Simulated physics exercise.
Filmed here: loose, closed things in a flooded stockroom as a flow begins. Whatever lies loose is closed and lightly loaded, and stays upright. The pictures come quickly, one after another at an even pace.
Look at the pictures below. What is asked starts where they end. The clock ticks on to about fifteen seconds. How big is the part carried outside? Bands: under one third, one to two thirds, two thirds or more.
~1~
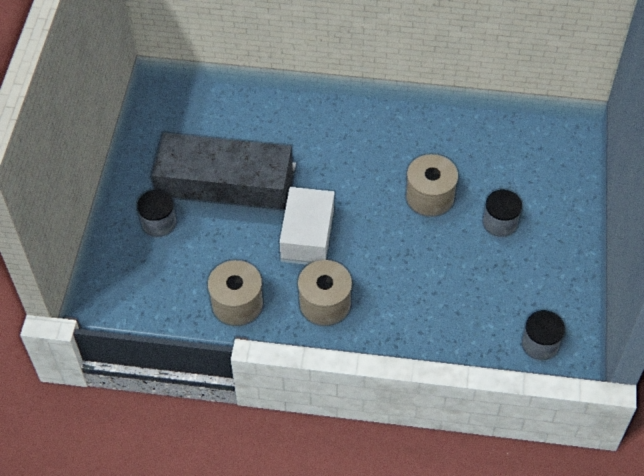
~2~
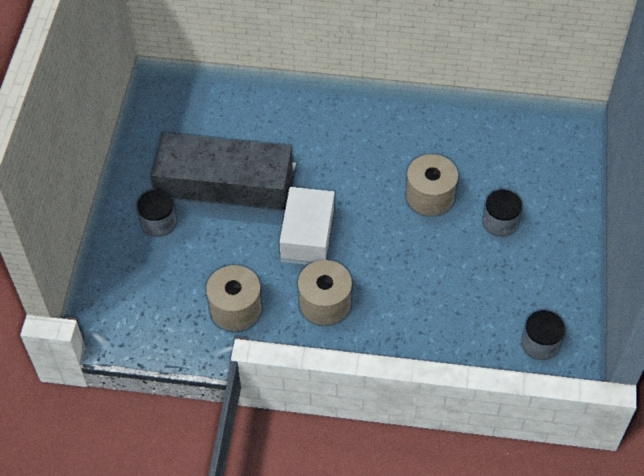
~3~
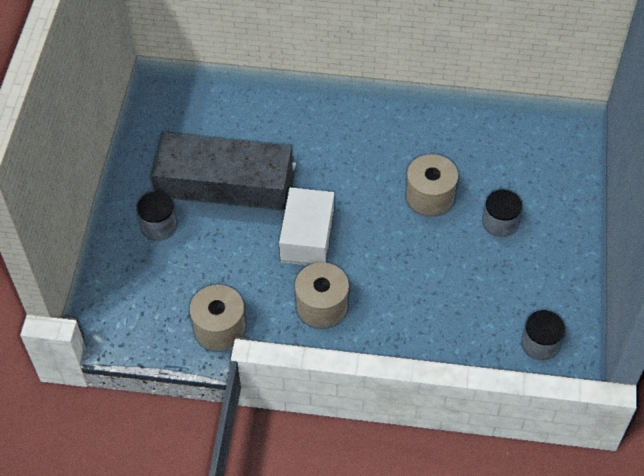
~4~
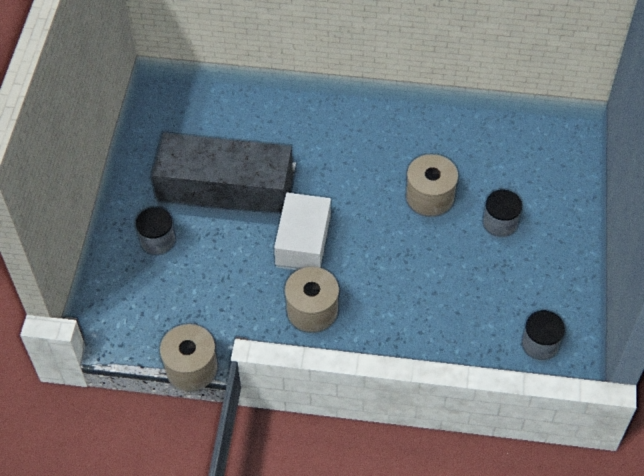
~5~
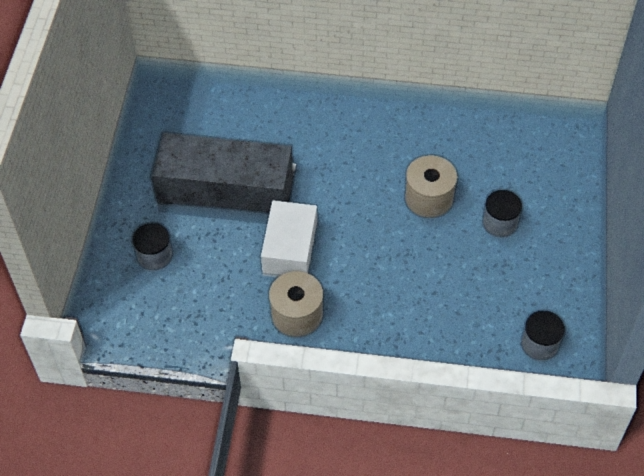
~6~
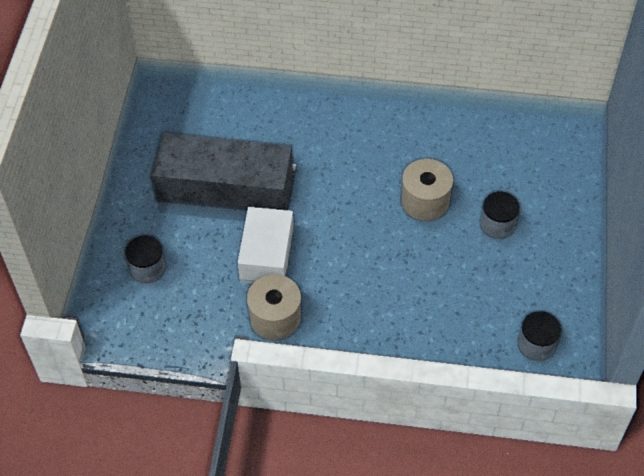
Two thirds or more.
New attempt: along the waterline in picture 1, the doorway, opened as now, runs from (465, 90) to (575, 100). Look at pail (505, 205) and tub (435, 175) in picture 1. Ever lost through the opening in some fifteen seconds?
In the order given, the first is lost and the second lost.
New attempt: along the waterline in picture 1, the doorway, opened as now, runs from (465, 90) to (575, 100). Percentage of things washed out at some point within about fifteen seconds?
Estimate: Around 40 per cent.
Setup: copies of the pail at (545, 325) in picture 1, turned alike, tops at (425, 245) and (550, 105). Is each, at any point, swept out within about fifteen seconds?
Result, in sequence: Ends up outside; never gets out.
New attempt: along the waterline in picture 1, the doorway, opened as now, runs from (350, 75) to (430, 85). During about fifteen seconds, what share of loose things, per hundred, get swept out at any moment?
Roughly 40 per cent.
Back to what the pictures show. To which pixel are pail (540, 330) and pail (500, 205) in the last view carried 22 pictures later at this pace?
Approximately (418, 339), then (372, 260).
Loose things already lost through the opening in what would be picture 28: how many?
5 of them.
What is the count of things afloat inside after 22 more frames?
I make it 2 of them.
A moment on, 1 of 7 are out; 6 afloat.
Next, 4 of 7 are out; 3 afloat.
Later, 5 of 7 are out; 2 afloat.
In the end, 5 of 7 are out; 2 afloat.
